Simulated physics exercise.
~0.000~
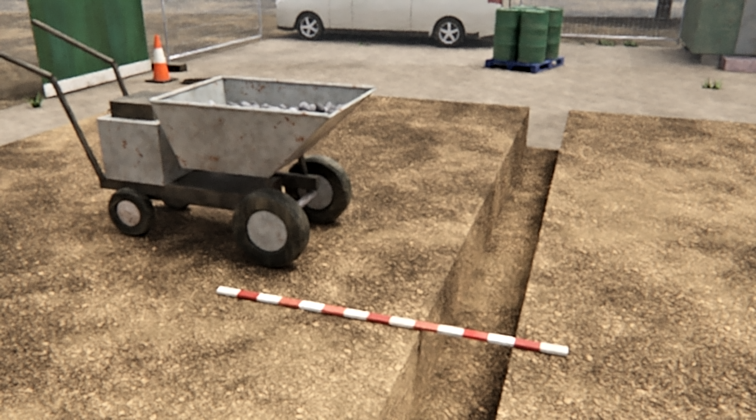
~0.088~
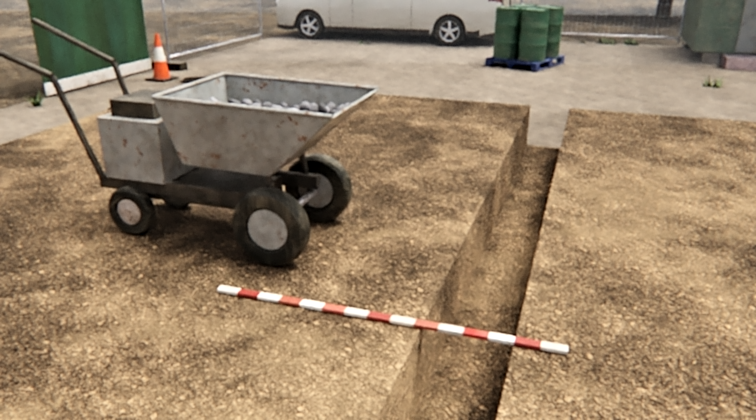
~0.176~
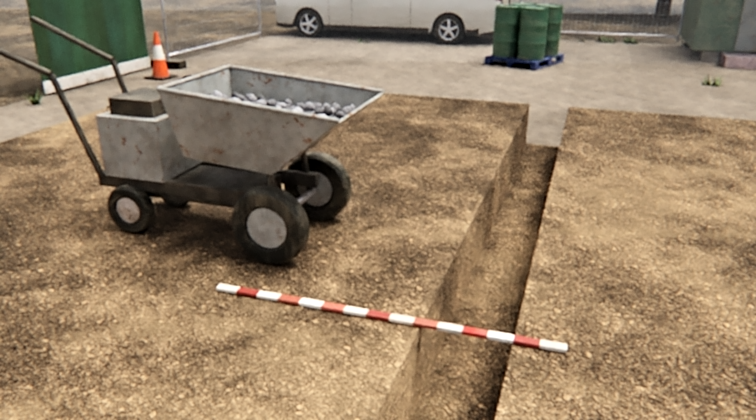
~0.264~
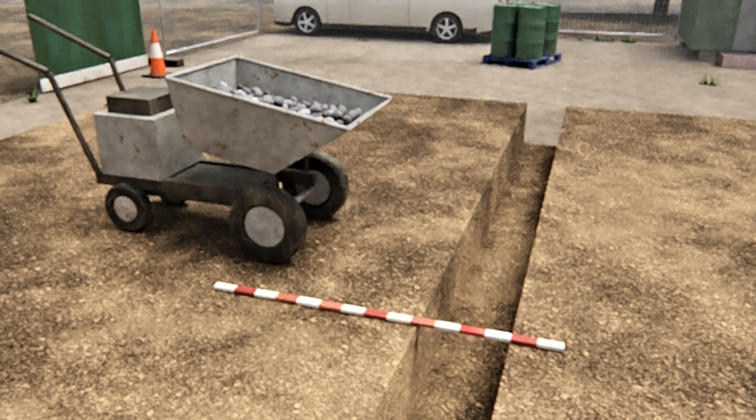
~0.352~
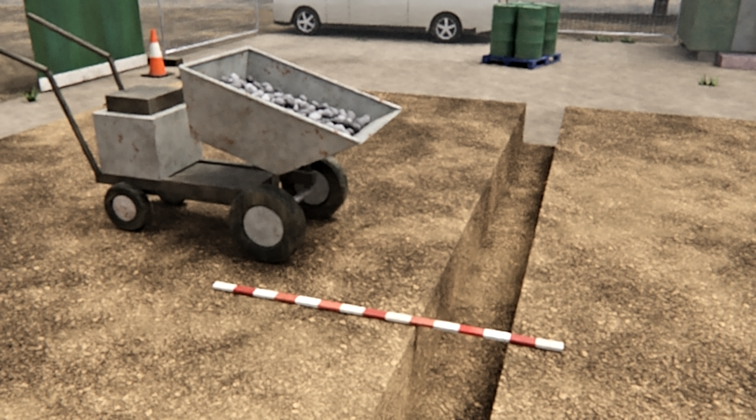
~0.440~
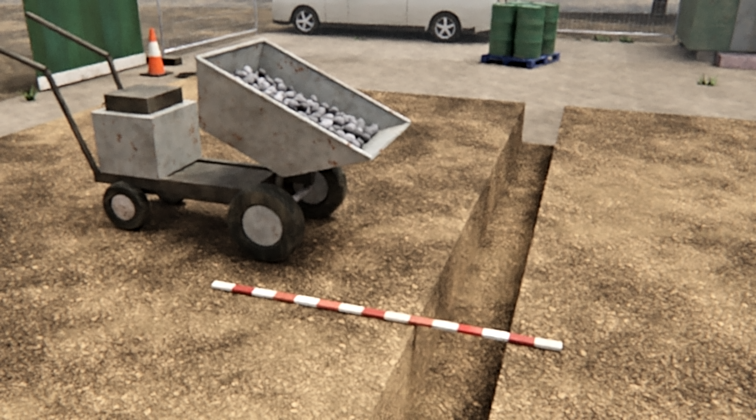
On a dirt yard beside a trench, a motor barrow's grey skip of stones tilts rightward.
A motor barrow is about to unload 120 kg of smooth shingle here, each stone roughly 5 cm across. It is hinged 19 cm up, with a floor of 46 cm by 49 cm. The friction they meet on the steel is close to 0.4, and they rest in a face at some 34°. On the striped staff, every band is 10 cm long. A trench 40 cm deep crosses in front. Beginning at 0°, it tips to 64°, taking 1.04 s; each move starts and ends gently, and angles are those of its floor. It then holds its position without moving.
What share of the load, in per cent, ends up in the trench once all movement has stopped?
About 86 per cent.
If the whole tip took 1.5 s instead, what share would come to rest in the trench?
It would be near 85 percent.
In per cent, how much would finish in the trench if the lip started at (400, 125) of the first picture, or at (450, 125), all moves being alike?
65 %, then 15 %.
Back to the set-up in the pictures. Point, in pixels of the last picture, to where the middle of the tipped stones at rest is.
Look at roughly (479, 319).
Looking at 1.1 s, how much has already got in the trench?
15 per cent or so by then.
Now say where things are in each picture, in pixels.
In the first frame, the skip is at 0°, its lip at (329, 117); the top of the load is at (315, 111).
In the second frame, lip at (332, 117), floor tilted 1°, highest stones at (314, 109); the stones move at 0.2 m/s on average.
In the third frame, the skip is at 5°, its lip at (339, 121); the top of the load is at (237, 100); the stones move at 0.4 m/s on average.
In the fourth frame, lip at (348, 130), floor tilted 10°, highest stones at (236, 91); the stones move at 0.6 m/s on average.
In the fifth frame, the skip is at 17°, its lip at (360, 143); the top of the load is at (238, 83); the stones move at 0.7 m/s on average.
In the sixth frame, lip at (371, 159), floor tilted 25°, highest stones at (249, 76); the stones move at 0.7 m/s on average.
After 0.8 s the floor is at 54°; 100 % in the skip; the foremost stones are at (399, 199).
After 1.1 s the floor is at 64°; 70 % in the skip, 14 % short of the trench, 17 % in the trench; the foremost stones are at (486, 291).
After 1.5 s the floor is at 64°; 23 % in the skip, 17 % short of the trench, 60 % in the trench; the foremost stones are at (515, 317).
After 3.4 s the floor is at 64°; 0 % in the skip, 14 % short of the trench, 86 % in the trench; the foremost stones are at (513, 331).
